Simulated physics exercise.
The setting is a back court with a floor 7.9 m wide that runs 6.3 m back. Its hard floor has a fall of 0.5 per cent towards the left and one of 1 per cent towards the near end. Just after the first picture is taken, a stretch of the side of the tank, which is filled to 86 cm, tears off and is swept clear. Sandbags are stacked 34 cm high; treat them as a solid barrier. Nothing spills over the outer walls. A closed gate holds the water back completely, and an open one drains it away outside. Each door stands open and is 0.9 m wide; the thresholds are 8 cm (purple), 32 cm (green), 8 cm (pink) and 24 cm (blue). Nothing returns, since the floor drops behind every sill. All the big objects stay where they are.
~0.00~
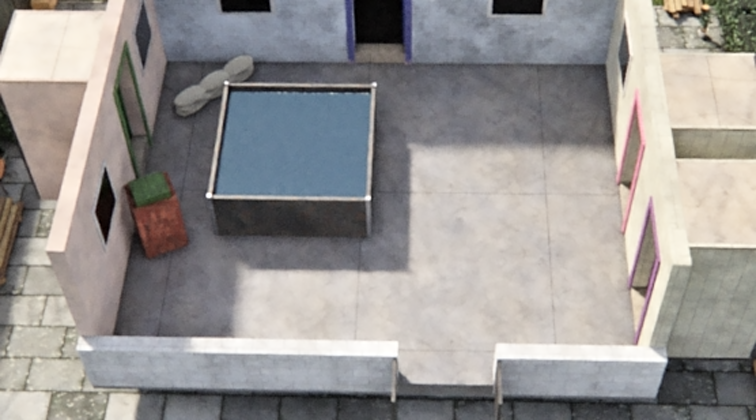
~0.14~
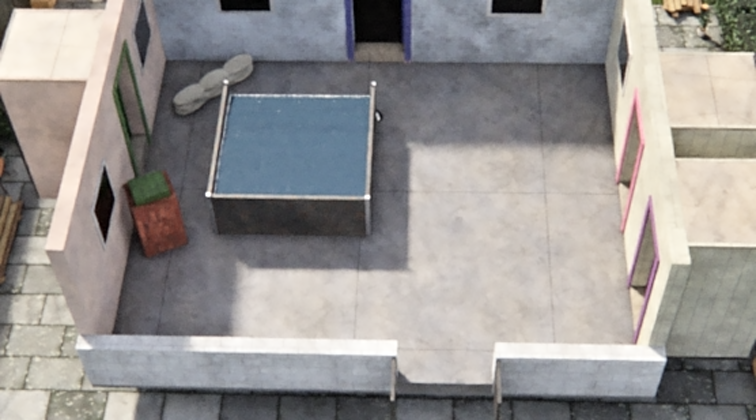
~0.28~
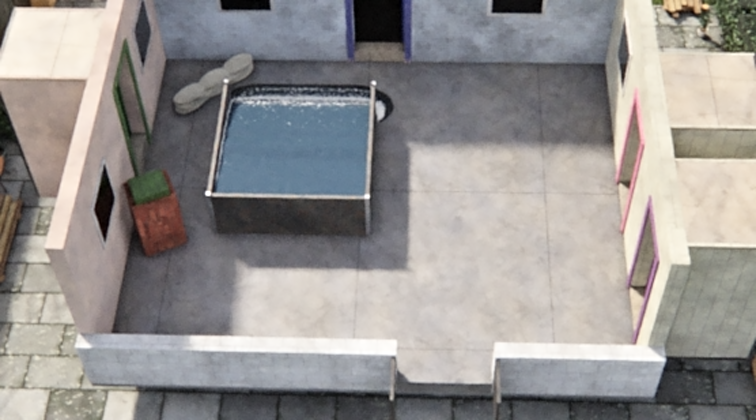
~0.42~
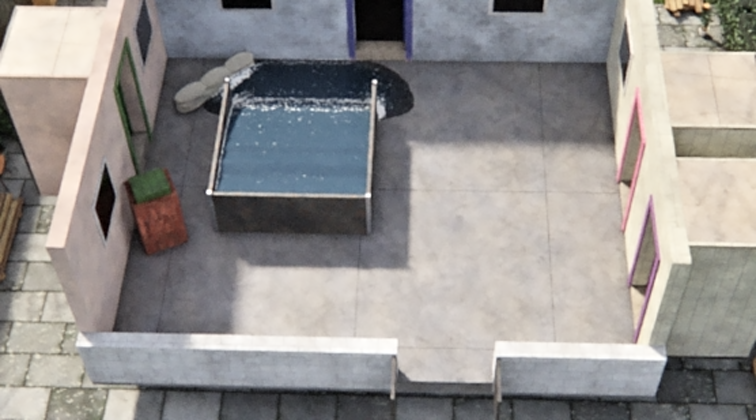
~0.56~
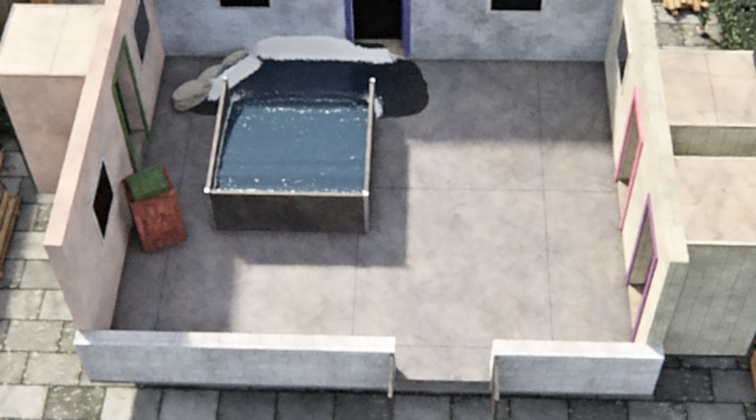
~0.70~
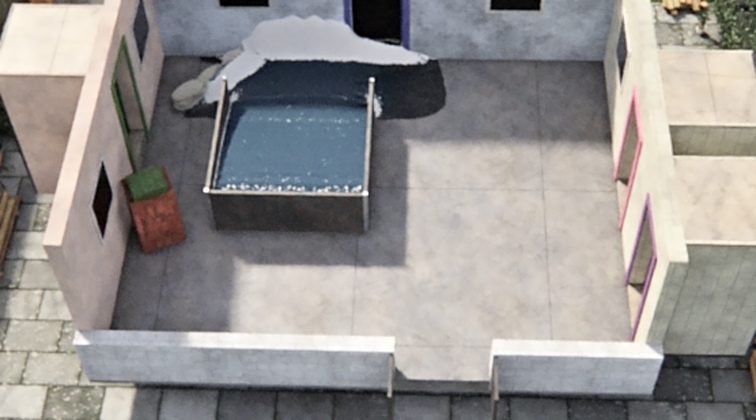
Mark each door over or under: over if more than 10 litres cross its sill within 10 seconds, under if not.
Marks: Purple door: Over; green door: Under; pink door: Over; blue door: Over.
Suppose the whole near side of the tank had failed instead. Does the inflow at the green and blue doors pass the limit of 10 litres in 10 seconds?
Measured against that limit, green comes out short of it and blue comes out short of it.
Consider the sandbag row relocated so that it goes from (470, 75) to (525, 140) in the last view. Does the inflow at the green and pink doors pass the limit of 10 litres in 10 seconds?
Green within the limit, pink within the limit.
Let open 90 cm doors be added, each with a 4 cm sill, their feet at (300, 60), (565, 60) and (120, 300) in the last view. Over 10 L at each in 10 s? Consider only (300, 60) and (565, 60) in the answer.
The first door gets there and the second gets there.
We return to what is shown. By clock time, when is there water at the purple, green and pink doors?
So purple at 3.4 s, green at 1.6 s, and pink at 2.8 s.
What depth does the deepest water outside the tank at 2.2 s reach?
Max depth: About 52 centimetres.
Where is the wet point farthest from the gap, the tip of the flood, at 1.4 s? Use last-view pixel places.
That's around (535, 67) in the last picture.
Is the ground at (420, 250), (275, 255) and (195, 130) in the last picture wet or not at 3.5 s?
Untouched, untouched, soaked.
After 1.4 s water covers 20 % of the floor and is deepest (67 cm) near (252, 70); purple door not reached, green door not reached, pink door not reached, blue door 48 cm at the sill, 59 L in.
After 2.2 s water covers 35 % of the floor and is deepest (52 cm) near (252, 70); purple door not reached, green door 23 cm at the sill, 0 L in, pink door not reached, blue door 42 cm at the sill, 159 L in.
After 3.5 s water covers 50 % of the floor and is deepest (40 cm) near (210, 215); purple door 2 cm at the sill, 0 L in, green door 17 cm at the sill, 0 L in, pink door 16 cm at the sill, 7 L in, blue door 25 cm at the sill, 205 L in.
After 6.0 s water covers 80 % of the floor and is deepest (24 cm) near (602, 369); purple door 7 cm at the sill, 0 L in, green door 12 cm at the sill, 0 L in, pink door 10 cm at the sill, 41 L in, blue door 16 cm at the sill, 207 L in.
After 10.0 s water covers 90 % of the floor and is deepest (19 cm) near (210, 215); purple door 13 cm at the sill, 37 L in, green door 12 cm at the sill, 0 L in, pink door 9 cm at the sill, 45 L in, blue door 9 cm at the sill, 207 L in.
